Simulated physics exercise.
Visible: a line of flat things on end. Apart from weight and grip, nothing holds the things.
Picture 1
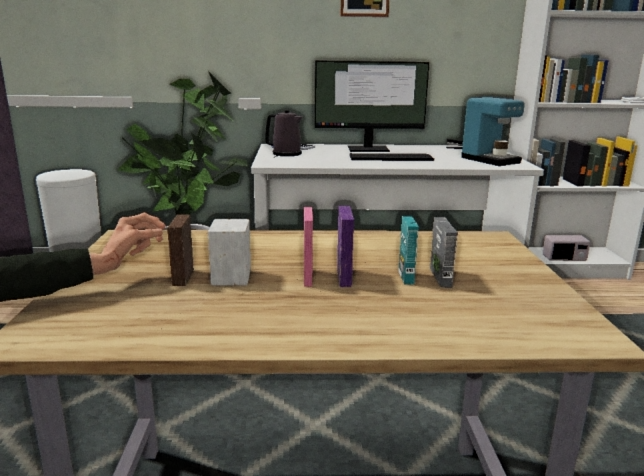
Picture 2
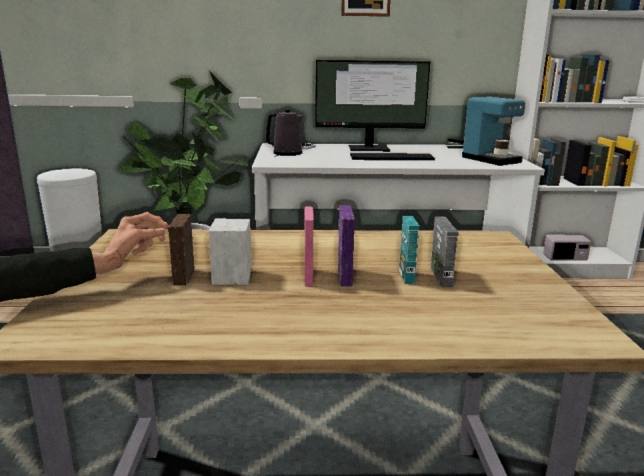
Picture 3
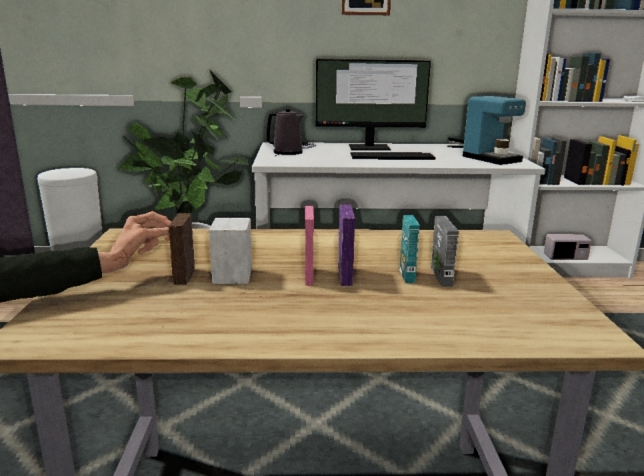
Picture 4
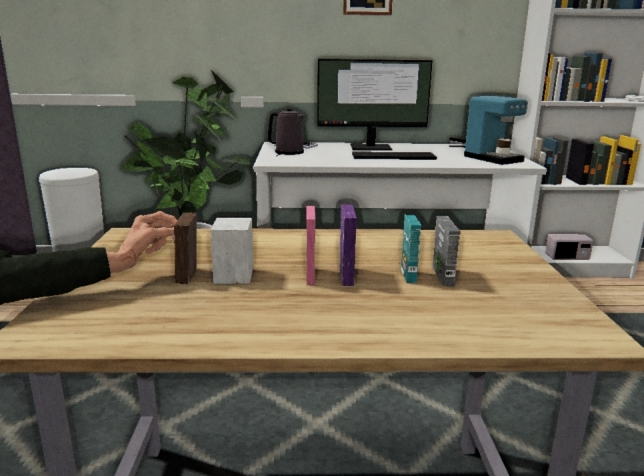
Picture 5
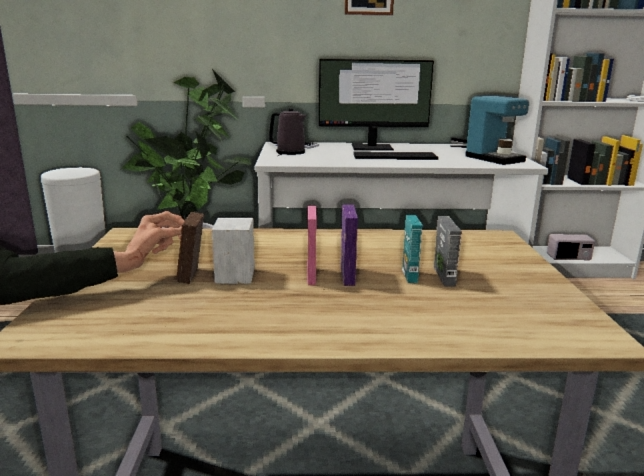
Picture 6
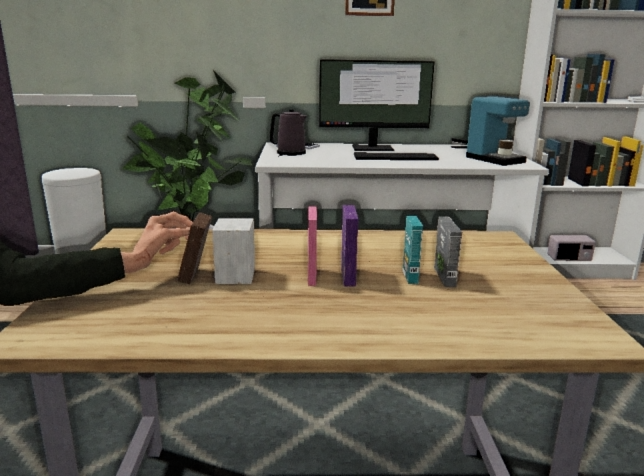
A hand slowly tilting an upright brown board rightward toward a white block, with pink, purple, turquoise and grey pieces standing still.
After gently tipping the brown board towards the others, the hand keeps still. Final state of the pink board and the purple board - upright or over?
Final state: Pink board upright; purple board upright.
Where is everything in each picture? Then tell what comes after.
The first picture shows pink board (308, 247); purple board (345, 246).
The second picture shows turquoise packet (409, 250); white block (231, 252).
The third picture shows turquoise packet (409, 249); white block (232, 251).
The fourth picture shows brown board 4° over; turquoise packet (411, 249); white block (233, 251).
The fifth picture shows brown board 10° over; turquoise packet (412, 249); white block (234, 250).
The sixth picture shows brown board 17° over; pink board (312, 246); purple board (349, 245).
Then, 0.10 s on from there, brown board 23° over.
Then, 0.50 s on from there, brown board 26° over.
In the end, all 4 unmoved. At the end, from the last picture's camera, pink board near (312, 246), purple board near (349, 245).
